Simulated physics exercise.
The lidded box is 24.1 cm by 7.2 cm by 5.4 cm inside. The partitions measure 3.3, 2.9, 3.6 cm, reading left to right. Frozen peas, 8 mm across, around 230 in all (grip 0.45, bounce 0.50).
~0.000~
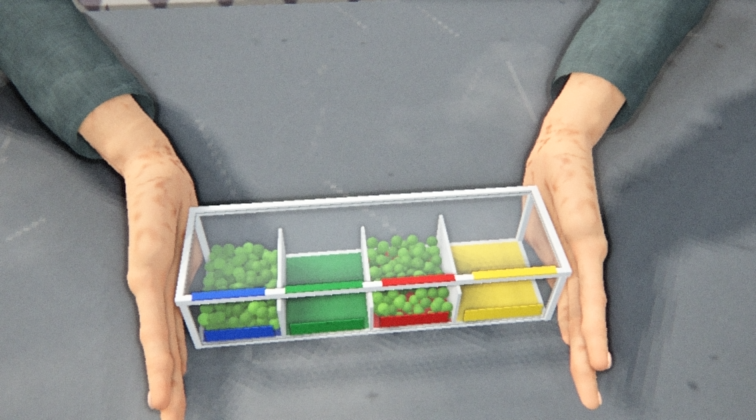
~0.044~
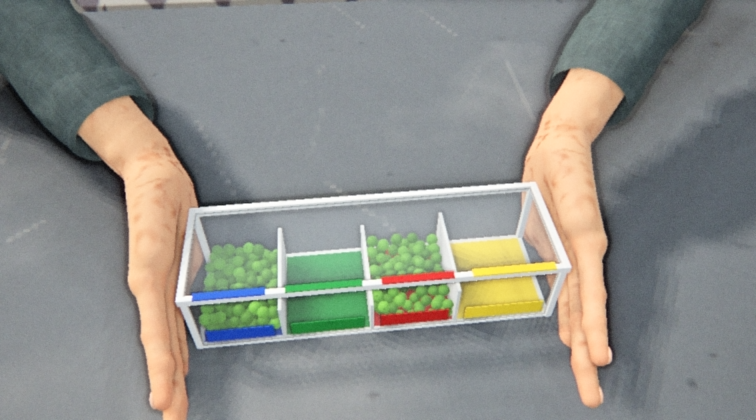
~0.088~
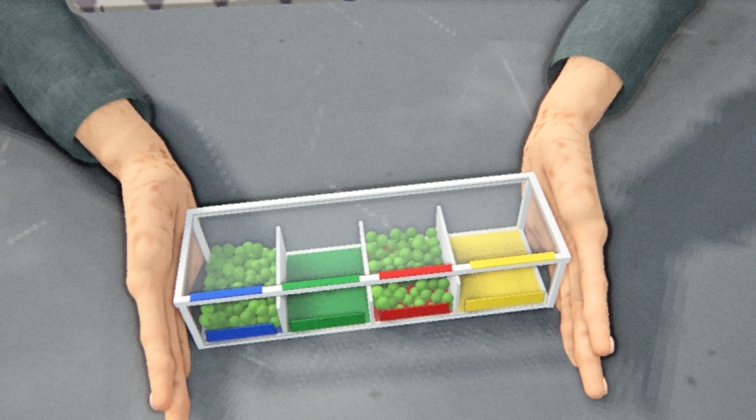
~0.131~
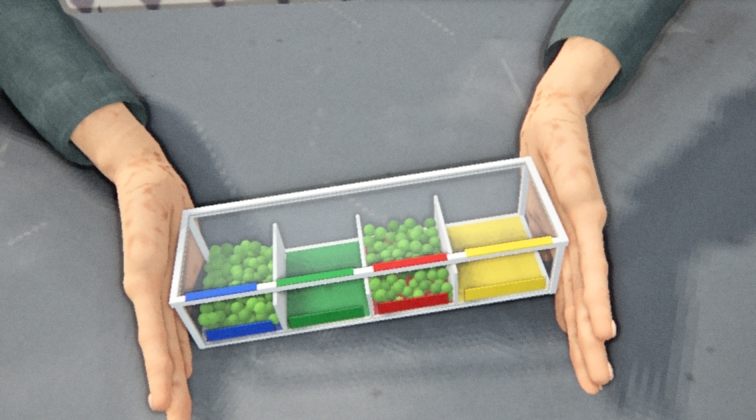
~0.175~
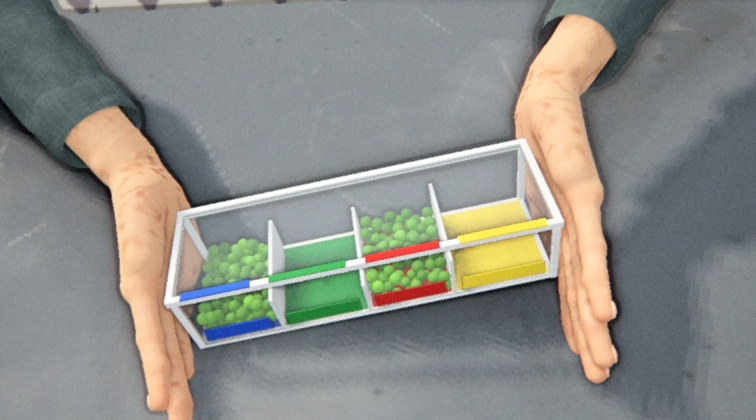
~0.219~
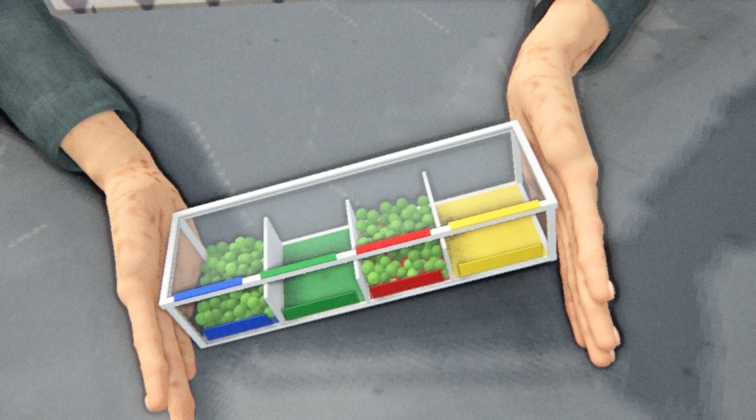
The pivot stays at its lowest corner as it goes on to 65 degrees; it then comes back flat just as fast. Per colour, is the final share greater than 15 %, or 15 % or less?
Red: Greater than 15 %, blue: Greater than 15 %, green: 15 % or less, yellow: 15 % or less.
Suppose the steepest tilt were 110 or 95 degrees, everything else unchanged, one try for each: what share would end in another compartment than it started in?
About 40 and about 30 per cent, in that order.
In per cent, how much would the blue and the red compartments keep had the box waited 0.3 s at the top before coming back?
In per cent: Blue 60, red 40.
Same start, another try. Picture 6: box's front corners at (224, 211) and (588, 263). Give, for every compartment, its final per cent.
Final per cent - red: 45; blue: 40; green: 5; yellow: 5.
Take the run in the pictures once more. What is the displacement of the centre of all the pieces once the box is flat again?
The balance point ends up some 1.0 centimetres from where it began.
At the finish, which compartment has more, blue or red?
The blue compartment ends up with more.
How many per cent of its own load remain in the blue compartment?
Fraction kept: Approx. 100 %.
After 0.89 s, tilt 65 degrees; red 40 %, blue 60 %.
Then, at 1.34 s, tilt 27 degrees; red 40 %, blue 60 %.
Then, at 1.86 s, tilt 0 degrees; red 40 %, blue 60 %.
By 2.2 s all is still; red 40 %, blue 60 %, green 0 %, yellow 0 %.
